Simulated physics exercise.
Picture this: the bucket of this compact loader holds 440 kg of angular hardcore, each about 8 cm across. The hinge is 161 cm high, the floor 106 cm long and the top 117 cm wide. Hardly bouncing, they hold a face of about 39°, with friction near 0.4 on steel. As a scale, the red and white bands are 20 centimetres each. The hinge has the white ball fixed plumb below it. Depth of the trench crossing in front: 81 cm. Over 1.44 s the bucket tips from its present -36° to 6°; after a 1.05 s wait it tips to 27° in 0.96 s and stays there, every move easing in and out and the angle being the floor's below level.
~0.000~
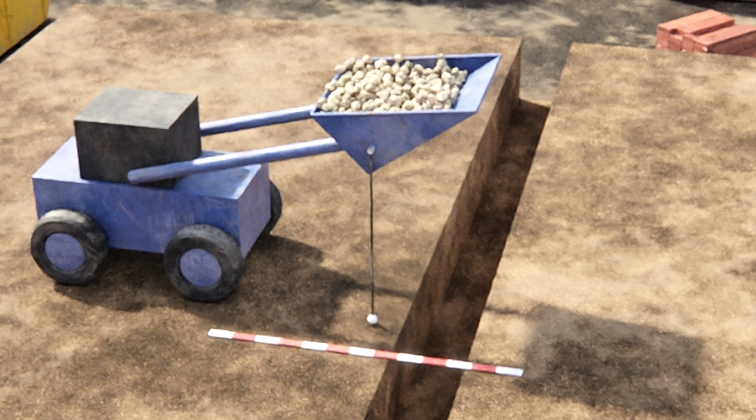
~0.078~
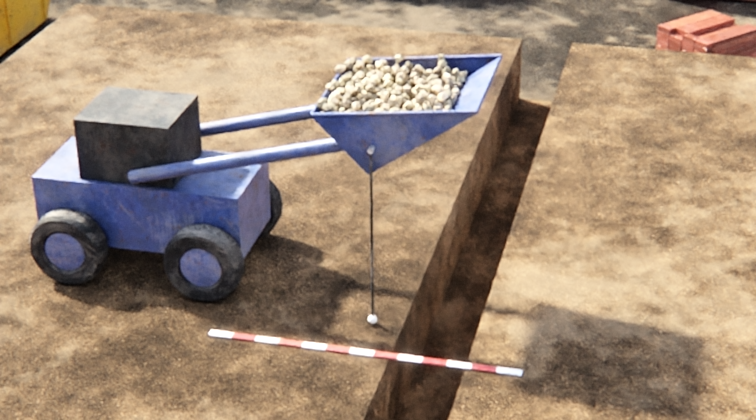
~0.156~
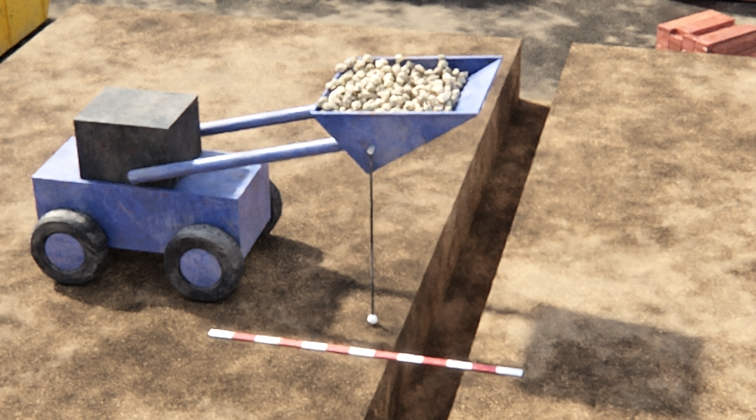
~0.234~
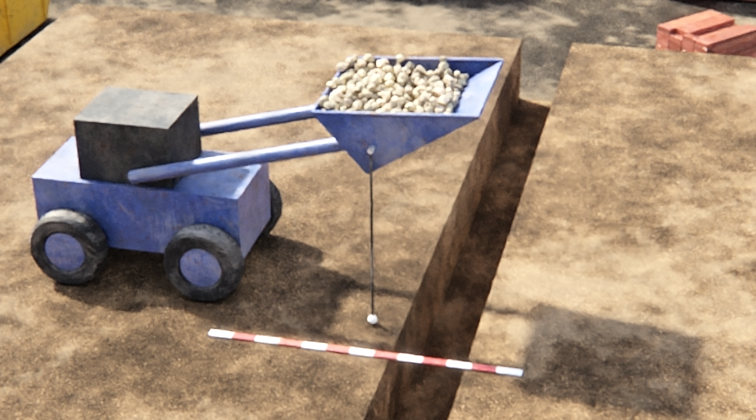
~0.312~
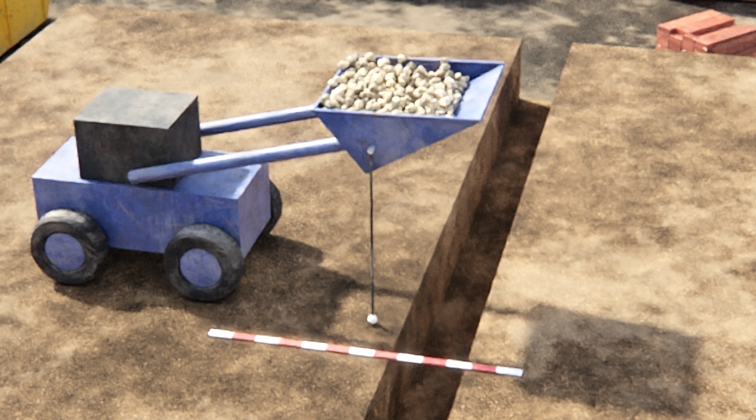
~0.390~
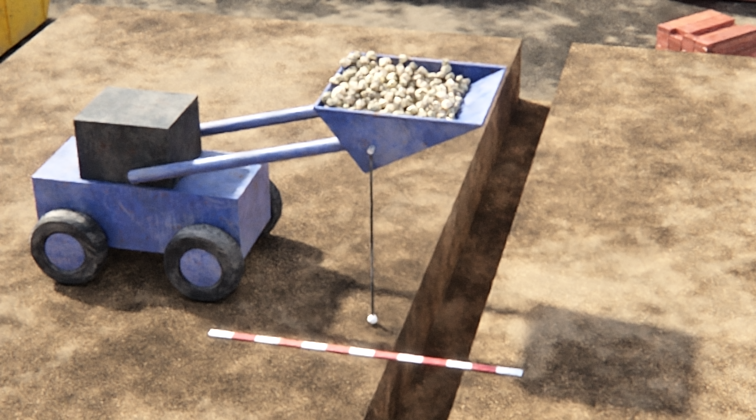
The blue bucket of a small loader, heaped with pale stones beside a trench, tilted slightly at its raised position, and the stones shifted a little inside while the loader itself stayed still.
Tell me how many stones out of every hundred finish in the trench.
Around 10 of every hundred finish there.
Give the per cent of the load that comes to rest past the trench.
Around 90 per cent of the load ends up there.
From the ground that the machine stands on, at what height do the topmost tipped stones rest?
It rests some 36 cm higher than the ground the machine stands on.
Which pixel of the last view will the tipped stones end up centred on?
Roughly at pixel (531, 297).
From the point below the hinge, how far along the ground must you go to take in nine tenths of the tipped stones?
About 170 cm ahead of the hinge.
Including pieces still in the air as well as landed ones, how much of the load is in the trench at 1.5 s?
Something like 0 in a hundred.
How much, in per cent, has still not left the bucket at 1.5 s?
Some 100 percent of the load is still in there.
After 1.1 s the floor is at -1°; 100 % in the bucket; the foremost stones are at (452, 146).
After 1.5 s the floor is at 6°; 100 % in the bucket; the foremost stones are at (459, 148).
After 3.9 s the floor is at 27°; 73 % in the bucket, 7 % in the trench, 20 % past the trench; the foremost stones are at (524, 280).
After 6.6 s the floor is at 27°; 0 % in the bucket, 12 % in the trench, 88 % past the trench; the foremost stones are at (658, 324).
